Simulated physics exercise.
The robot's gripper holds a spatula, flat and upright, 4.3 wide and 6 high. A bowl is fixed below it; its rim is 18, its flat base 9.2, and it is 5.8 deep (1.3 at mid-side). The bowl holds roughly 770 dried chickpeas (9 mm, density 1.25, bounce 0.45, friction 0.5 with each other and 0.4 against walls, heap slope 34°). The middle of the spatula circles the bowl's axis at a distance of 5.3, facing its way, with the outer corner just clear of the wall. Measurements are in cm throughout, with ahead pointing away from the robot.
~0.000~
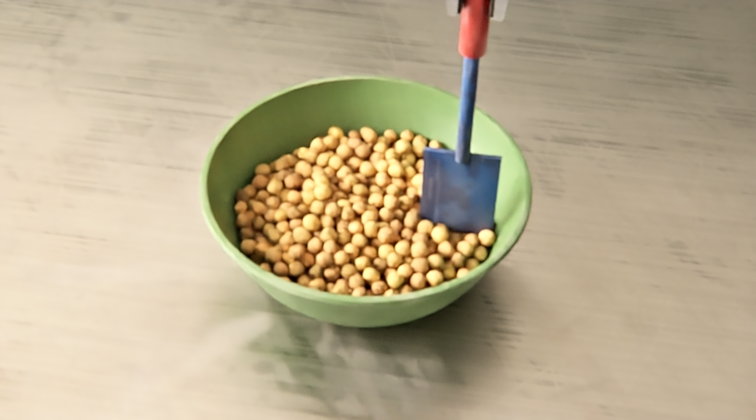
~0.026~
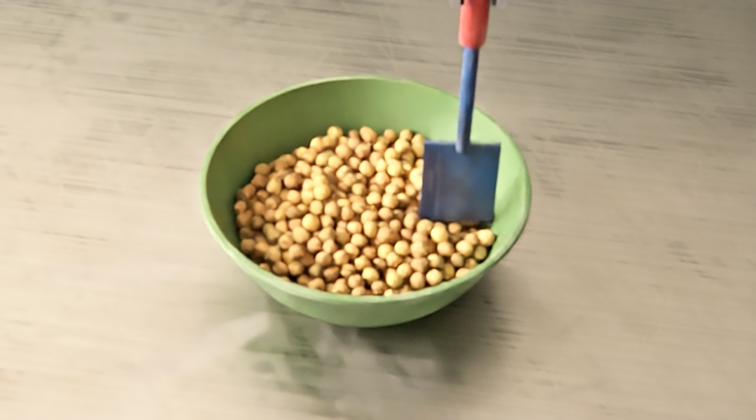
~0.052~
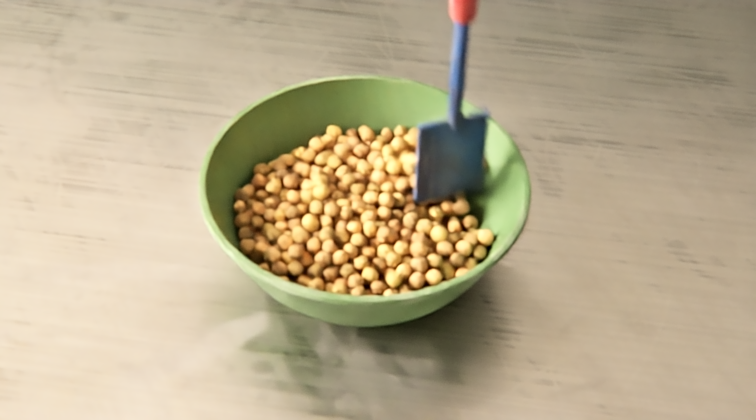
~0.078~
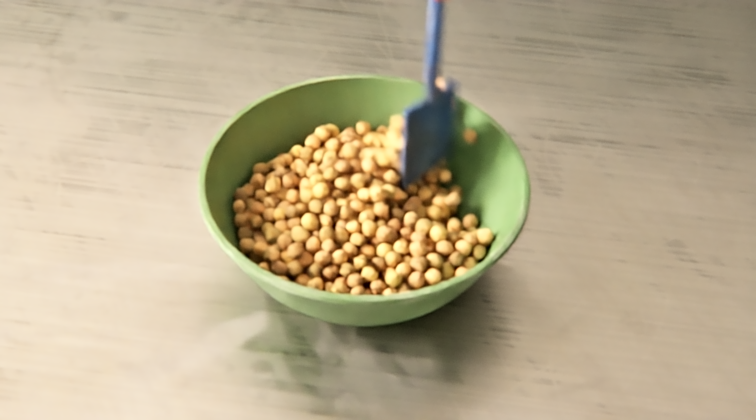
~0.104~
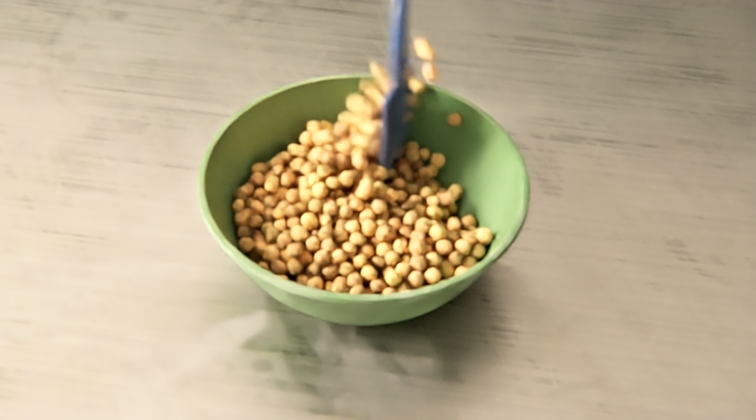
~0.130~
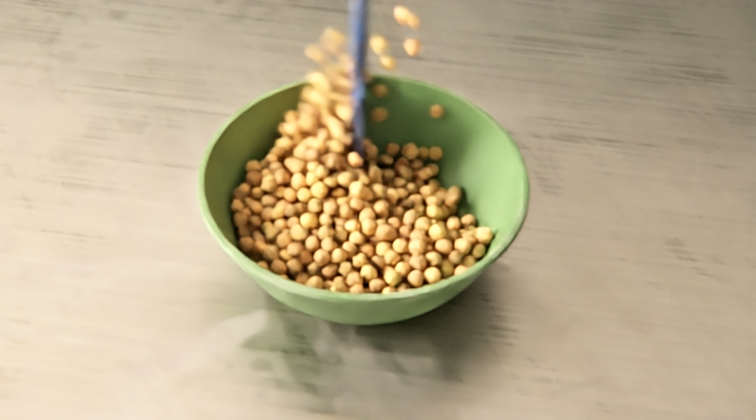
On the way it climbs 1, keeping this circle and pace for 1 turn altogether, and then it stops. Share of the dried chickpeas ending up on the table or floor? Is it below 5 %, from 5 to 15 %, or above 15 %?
Above 15 %.
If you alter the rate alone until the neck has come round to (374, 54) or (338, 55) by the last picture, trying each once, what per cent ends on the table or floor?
Some 20 and 20 %.
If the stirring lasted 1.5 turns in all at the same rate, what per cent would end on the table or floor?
It would be around 25 percent.
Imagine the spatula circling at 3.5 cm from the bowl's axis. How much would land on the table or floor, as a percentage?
Close to 25 in a hundred then.
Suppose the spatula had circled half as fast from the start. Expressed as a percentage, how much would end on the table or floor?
Then roughly 5 per cent.
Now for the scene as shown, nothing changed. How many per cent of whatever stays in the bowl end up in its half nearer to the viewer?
About 50 %.
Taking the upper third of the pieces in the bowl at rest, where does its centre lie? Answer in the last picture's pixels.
It is centred near (385, 227).
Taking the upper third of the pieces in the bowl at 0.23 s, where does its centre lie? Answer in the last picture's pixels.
The upper third is centred close to (312, 237).
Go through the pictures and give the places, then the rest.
Spatula neck at (465, 132), 0° round; upper third of the load around (360, 210), from x 240 to 490, top at y 135; 769 in the bowl, in the first frame.
Spatula neck at (465, 122), 8° round; upper third of the load around (359, 209), from x 240 to 485, top at y 135, in the second frame.
Spatula neck at (456, 98), 30° round; upper third of the load around (361, 203), from x 240 to 485, top at y 130, in the third frame.
Spatula neck at (432, 74), 54° round; upper third of the load around (357, 196), from x 240 to 485, top at y 90, in the fourth frame.
Spatula neck at (398, 59), 79° round; upper third of the load around (351, 195), from x 240 to 485, top at y 50; 768 in the bowl, 1 in flight or on the tool, in the fifth frame.
Spatula neck at (359, 53), 103° round; upper third of the load around (332, 189), from x 235 to 485, top at y 15; 761 in the bowl, 8 in flight or on the tool, in the sixth frame.
After 0.23 s, 198° round, highest piece 11 above the table; 720 in the bowl, 1 on the table or floor, 48 in flight or on the tool.
After 0.33 s, 294° round, highest piece 13 above the table; 666 in the bowl, 44 on the table or floor, 59 in flight or on the tool.
After 0.58 s, 0° round, highest piece 5 above the table; 620 in the bowl, 149 on the table or floor.
After 1.28 s, 0° round, highest piece 5 above the table; 620 in the bowl, 149 on the table or floor.
At rest, 620 in the bowl, 149 on the table or floor. That is 19 % on the table or floor.
